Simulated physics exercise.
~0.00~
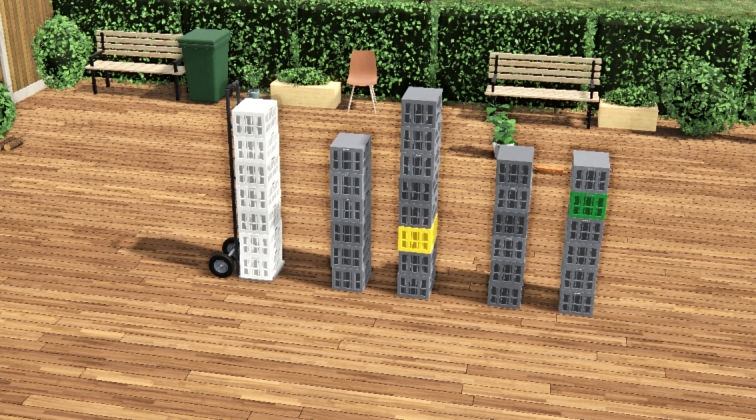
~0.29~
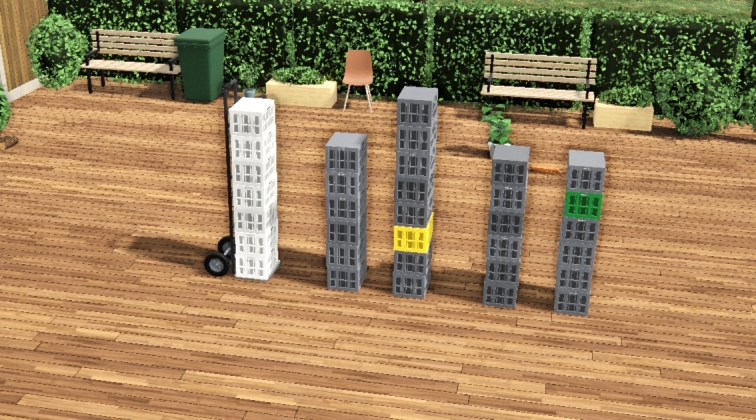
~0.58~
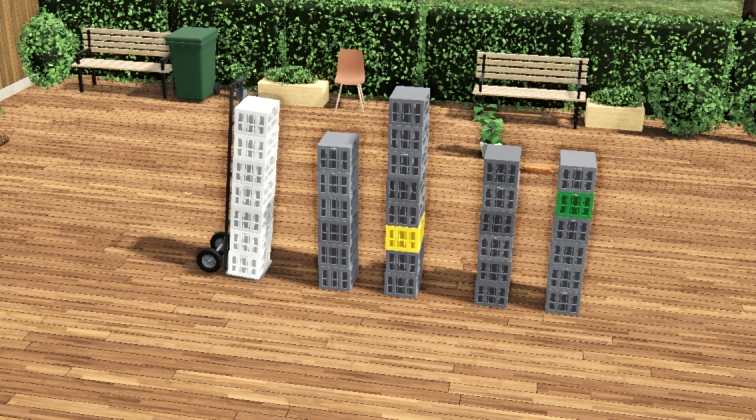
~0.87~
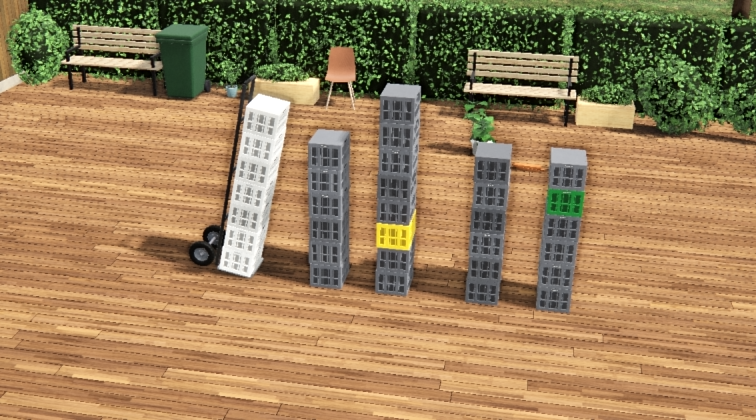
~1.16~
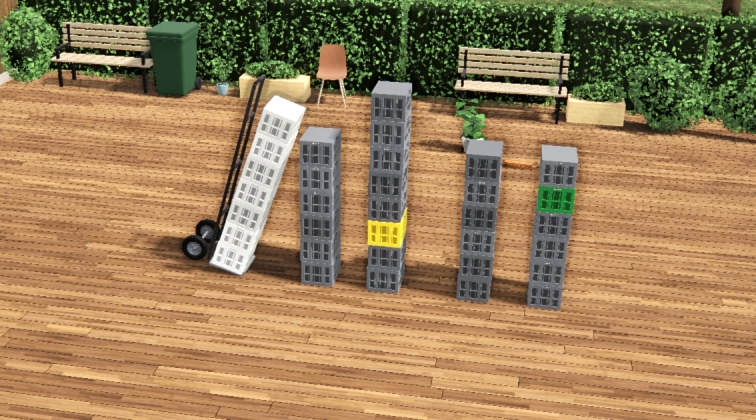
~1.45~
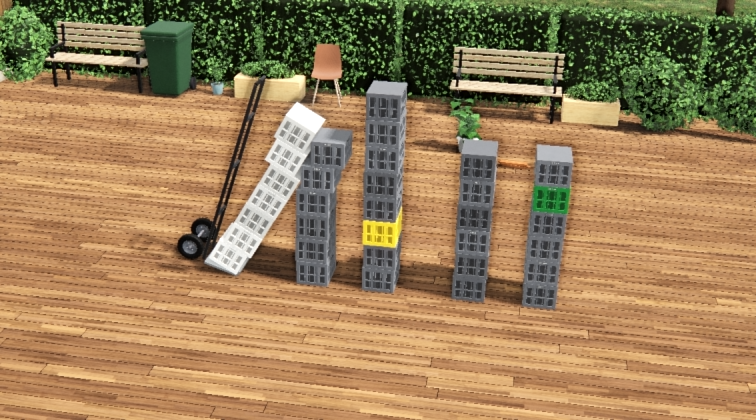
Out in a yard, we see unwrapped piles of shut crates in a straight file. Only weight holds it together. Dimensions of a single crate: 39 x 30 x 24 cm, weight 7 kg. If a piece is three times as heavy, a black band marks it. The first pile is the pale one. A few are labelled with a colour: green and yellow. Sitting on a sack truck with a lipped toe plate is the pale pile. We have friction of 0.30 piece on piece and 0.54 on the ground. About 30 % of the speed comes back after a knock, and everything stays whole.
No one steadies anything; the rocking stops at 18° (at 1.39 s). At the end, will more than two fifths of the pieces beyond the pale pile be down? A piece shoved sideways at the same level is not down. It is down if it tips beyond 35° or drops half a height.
Yes.
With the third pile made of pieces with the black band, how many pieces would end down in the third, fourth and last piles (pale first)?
Count down, pile by pile - third 0, fourth 0, last 0.
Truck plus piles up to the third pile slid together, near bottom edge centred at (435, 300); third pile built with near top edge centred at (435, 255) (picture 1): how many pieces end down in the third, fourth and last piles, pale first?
Down by pile: Third 1, fourth 5, last 5.
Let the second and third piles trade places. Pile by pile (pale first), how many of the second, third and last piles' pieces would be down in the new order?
Down per pile: Second 7, third 4, last 5.
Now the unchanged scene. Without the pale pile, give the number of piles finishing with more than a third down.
The number of such piles is 4.
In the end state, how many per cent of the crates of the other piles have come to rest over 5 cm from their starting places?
Fraction: 100 %.
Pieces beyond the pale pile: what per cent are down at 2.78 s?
50 %.
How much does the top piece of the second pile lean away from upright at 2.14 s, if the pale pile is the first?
Tilt: Near 20 degrees.
After 2.14 s, 7 of the pale pile down; none of the 26 other crates down, 14 disturbed; yellow crate leaning 9°.
After 2.78 s, 7 of the pale pile down; 13 of the 26 other crates down; yellow crate leaning 46°, 22 cm lower; green crate shifted 12 cm.
After 3.62 s, 7 of the pale pile down; 25 of the 26 other crates down; green crate on its side; yellow crate leaning 48°, 27 cm lower.
At rest (5.0 s), 7 of the pale pile down; 25 of the 26 other crates down; green crate on its side; yellow crate leaning 48°, 27 cm lower. That is 96 per cent. As the last picture would show them, middles, yellow crate near (456, 258).
